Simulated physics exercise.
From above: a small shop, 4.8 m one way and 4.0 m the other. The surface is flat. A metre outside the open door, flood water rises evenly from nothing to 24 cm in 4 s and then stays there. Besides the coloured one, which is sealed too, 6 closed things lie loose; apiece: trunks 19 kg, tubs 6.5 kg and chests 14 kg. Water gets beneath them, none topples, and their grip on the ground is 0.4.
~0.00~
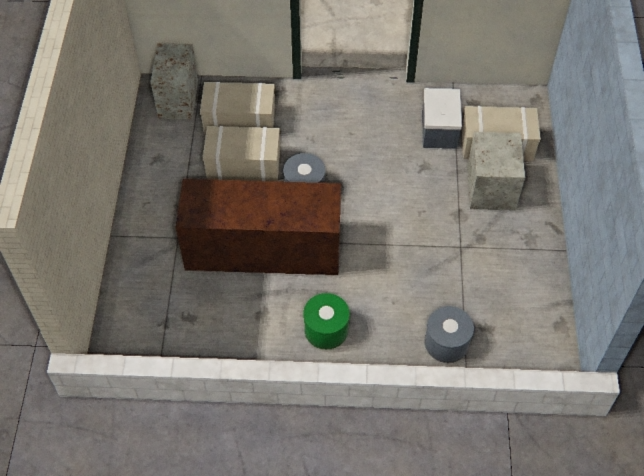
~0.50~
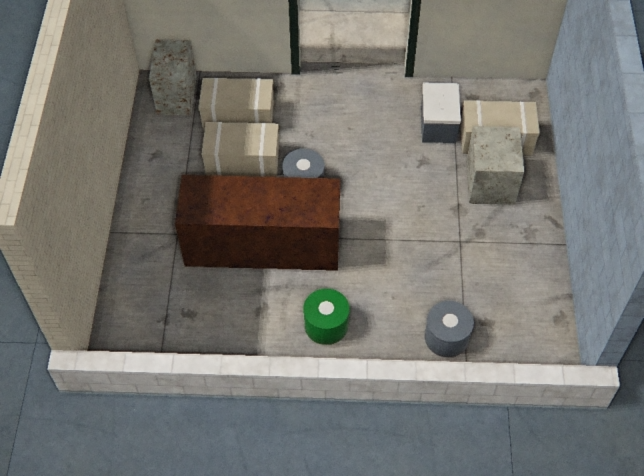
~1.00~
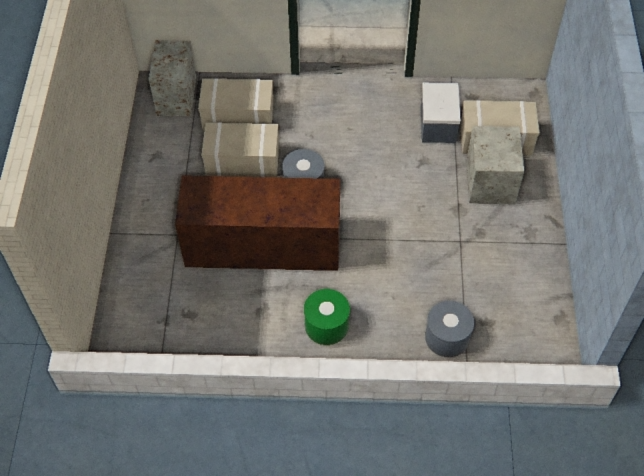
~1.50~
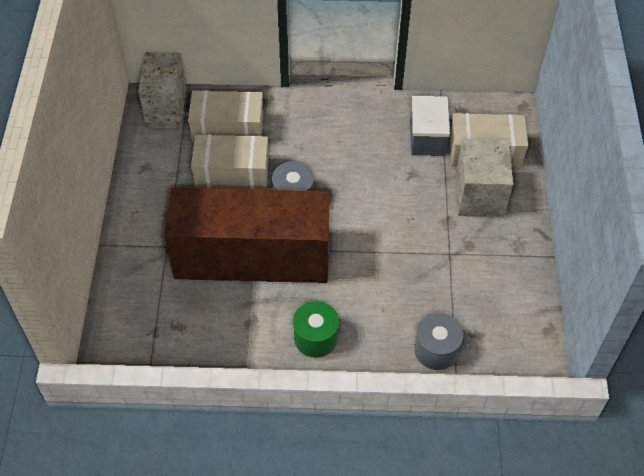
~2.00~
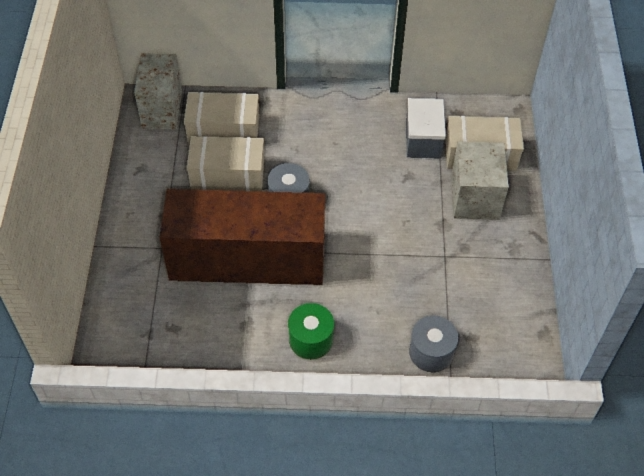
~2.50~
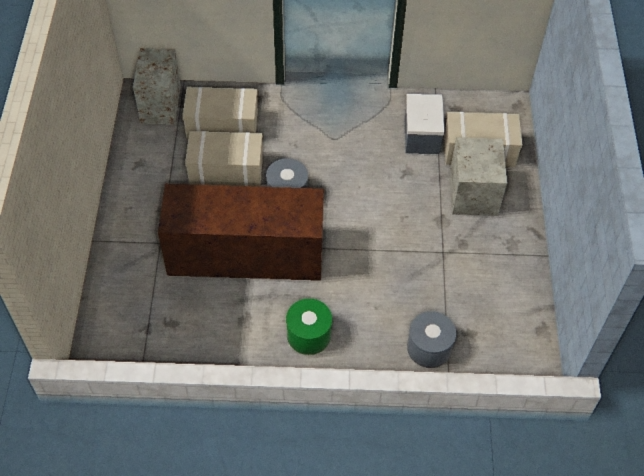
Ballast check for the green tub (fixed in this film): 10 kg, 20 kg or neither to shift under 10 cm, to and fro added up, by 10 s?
Verdict: Only the higher weight holds it.
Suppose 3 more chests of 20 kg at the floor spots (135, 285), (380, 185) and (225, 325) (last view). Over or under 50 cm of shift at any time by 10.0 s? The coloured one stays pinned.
In turn: Less, more, short of it.
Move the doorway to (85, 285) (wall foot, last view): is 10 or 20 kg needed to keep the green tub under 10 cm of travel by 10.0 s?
Then neither load is enough.
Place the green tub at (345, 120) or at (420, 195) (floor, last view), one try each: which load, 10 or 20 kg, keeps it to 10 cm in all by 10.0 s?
In turn: Neither holds; neither holds.
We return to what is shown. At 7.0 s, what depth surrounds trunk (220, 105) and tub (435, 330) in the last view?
Roughly 3 and 14 cm.
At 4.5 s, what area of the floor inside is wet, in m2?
Roughly 6.5 m2.
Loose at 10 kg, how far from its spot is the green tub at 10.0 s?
About 50 cm.
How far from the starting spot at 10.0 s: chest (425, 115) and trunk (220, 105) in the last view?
In turn: 10 cm, 20 cm.
After 3.5 s the green tub would be 0 cm from its start with 10 kg and 0 cm from its start with 20 kg; 0 cm of water round it then.
After 4.5 s the green tub would be 0 cm from its start with 10 kg and 0 cm from its start with 20 kg; 0 cm of water round it then.
After 7.0 s the green tub would be 0 cm from its start with 10 kg and 0 cm from its start with 20 kg; 4 cm of water round it then.
After 10.0 s the green tub would be 45 cm from its start with 10 kg and 0 cm from its start with 20 kg; 7 cm of water round it then.
